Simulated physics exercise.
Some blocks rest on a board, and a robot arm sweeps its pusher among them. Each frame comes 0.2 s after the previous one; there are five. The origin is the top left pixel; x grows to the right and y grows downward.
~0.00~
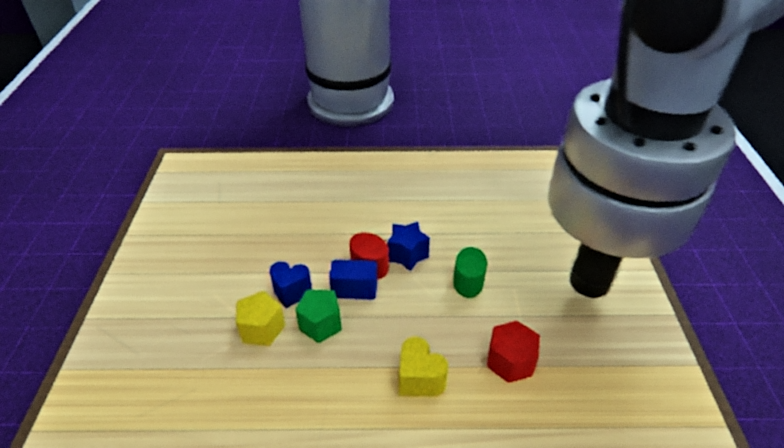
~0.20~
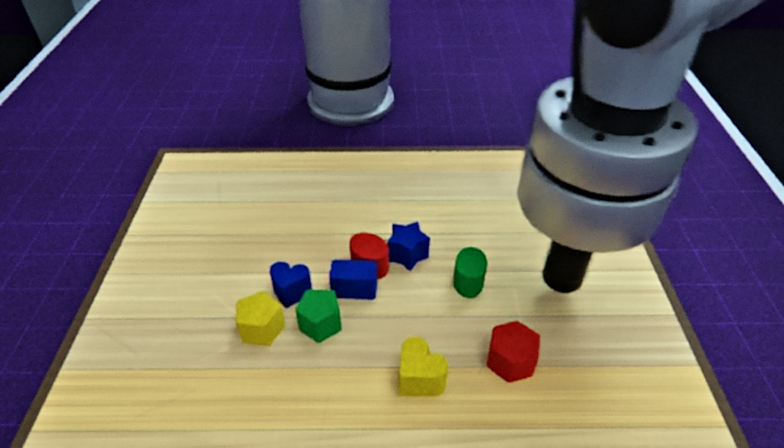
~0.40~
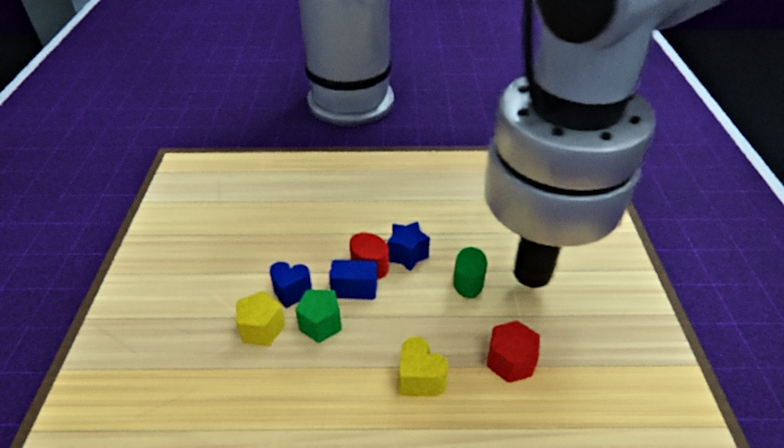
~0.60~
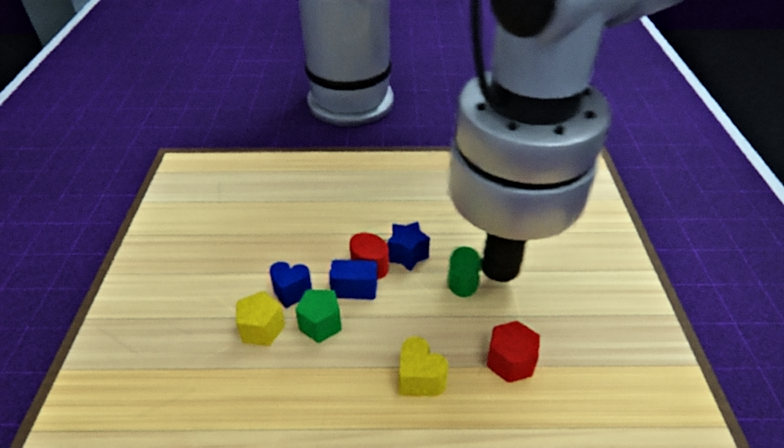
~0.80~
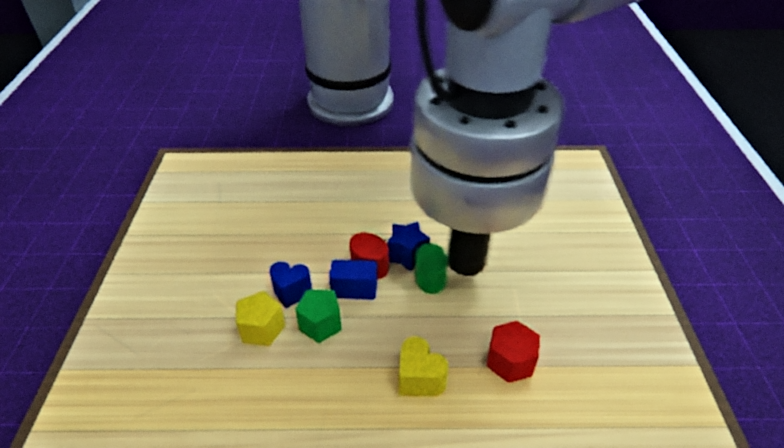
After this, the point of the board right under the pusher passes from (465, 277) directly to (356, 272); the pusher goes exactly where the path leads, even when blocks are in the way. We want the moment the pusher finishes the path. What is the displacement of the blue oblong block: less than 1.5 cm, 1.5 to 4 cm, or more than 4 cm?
It falls in the over 4 cm band.
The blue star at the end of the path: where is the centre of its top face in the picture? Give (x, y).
The middle of its upper face will lie at (374, 227).
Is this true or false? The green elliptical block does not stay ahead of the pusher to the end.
That is false.
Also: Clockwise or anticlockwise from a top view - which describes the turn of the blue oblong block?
Watching from overhead, you'd notice the blue oblong block rotating counter-clockwise.
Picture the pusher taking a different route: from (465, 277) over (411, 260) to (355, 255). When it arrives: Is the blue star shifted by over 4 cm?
Answer: Yes.
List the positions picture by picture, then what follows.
The first frame shows tip of the pusher at (589, 284), middles of tops, blue heart at (288, 272), blue oblong block at (353, 269), red elliptical block at (369, 245), blue star at (408, 234), green elliptical block at (472, 261).
The second frame shows pusher at (562, 279), nothing pushed.
The third frame shows pusher at (532, 274), nothing pushed.
The fourth frame shows pusher at (500, 269), green elliptical block at (466, 261).
The fifth frame shows pusher at (467, 263), blue heart at (288, 272), blue oblong block at (353, 269), red elliptical block at (369, 245), blue star at (408, 234), green elliptical block at (432, 258).
On the path given first. One third of the way, pusher at (428, 262); red elliptical block at (364, 245); blue star at (399, 233), turned 35° clockwise; green elliptical block at (394, 262).
Two thirds of the way, pusher at (391, 260); blue heart at (277, 274); blue oblong block at (320, 279); red elliptical block at (342, 243), turned 70° clockwise; blue star at (382, 227), turned 90° clockwise; green elliptical block at (361, 268), turned 25° anticlockwise.
At the end, pusher at (355, 258); blue heart at (250, 278), turned 60° clockwise; blue oblong block at (291, 289), turned 30° anticlockwise; red elliptical block at (324, 238), turned 105° clockwise; blue star at (374, 227), turned 130° clockwise; green elliptical block at (325, 268), turned 25° anticlockwise.
